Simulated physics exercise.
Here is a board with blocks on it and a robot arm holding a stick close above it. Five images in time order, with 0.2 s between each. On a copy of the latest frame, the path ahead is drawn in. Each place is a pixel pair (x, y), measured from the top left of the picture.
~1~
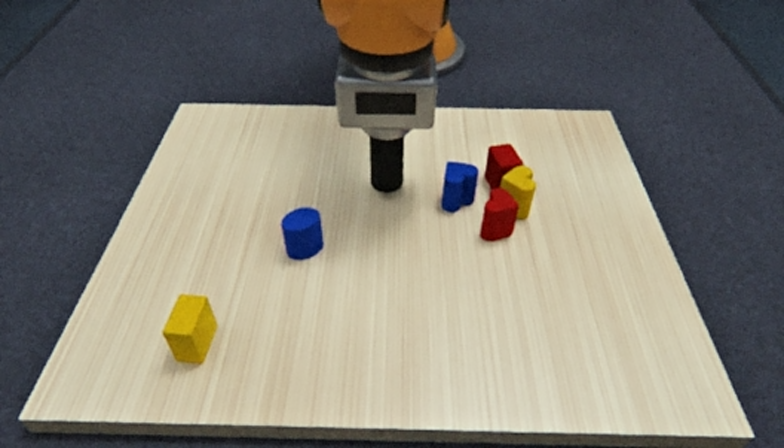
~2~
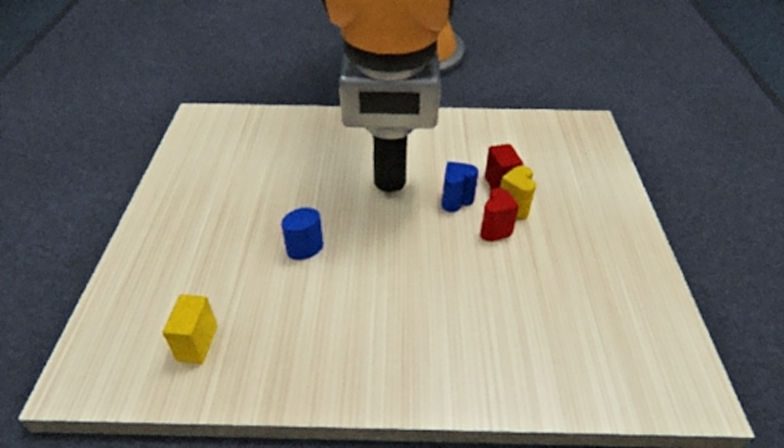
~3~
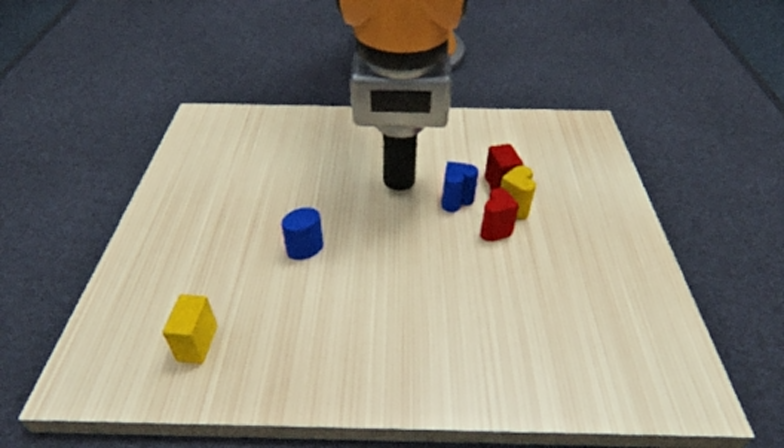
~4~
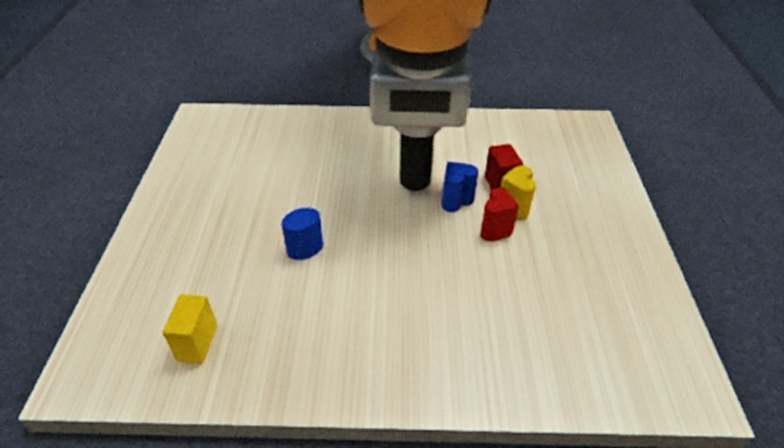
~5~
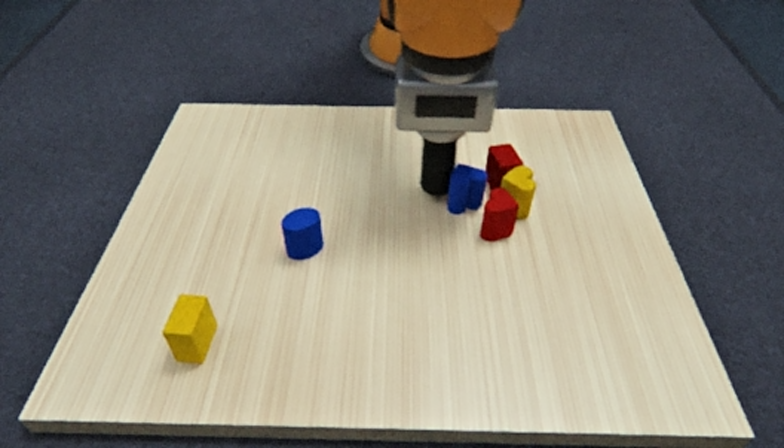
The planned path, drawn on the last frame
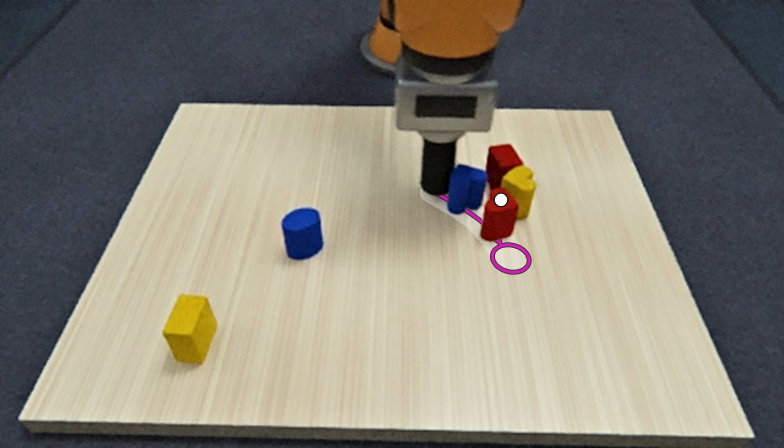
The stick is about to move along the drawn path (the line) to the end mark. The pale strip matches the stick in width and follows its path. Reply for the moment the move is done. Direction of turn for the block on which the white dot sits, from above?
From overhead, the rotation is clockwise.
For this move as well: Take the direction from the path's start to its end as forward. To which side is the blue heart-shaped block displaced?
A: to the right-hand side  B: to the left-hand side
My pick is B.
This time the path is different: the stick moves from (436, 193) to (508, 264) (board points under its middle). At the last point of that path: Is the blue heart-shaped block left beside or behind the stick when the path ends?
It seems so.
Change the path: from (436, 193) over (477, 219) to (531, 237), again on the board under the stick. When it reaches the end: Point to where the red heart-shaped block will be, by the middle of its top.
At pixel (556, 234).
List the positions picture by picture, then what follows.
The first picture shows tip of the stick (387, 182), middles of tops, blue heart-shaped block (460, 171), red heart-shaped block (501, 200), red rectangular block (506, 154), yellow heart-shaped block (521, 177).
The second picture shows stick (390, 182), nothing pushed.
The third picture shows stick (399, 180), nothing pushed.
The fourth picture shows stick (415, 180), nothing pushed.
The fifth picture shows stick (437, 185), blue heart-shaped block (467, 174), red heart-shaped block (501, 200), red rectangular block (506, 154), yellow heart-shaped block (521, 177).
The line goes from (436, 193) over (479, 220) to (511, 258); the dot is on the red heart-shaped block.
What follows on the original path. One third of the way, stick (467, 203); blue heart-shaped block (502, 188); red heart-shaped block (510, 207), turned 40° clockwise; yellow heart-shaped block (527, 176).
Two thirds of the way, stick (492, 224); blue heart-shaped block (530, 200), turned 15° anticlockwise; red heart-shaped block (530, 222), turned 70° clockwise; yellow heart-shaped block (528, 176).
At the end, stick (513, 251); blue heart-shaped block (535, 203), turned 40° anticlockwise; red heart-shaped block (555, 239), turned 30° clockwise; red rectangular block unmoved; yellow heart-shaped block (528, 176).
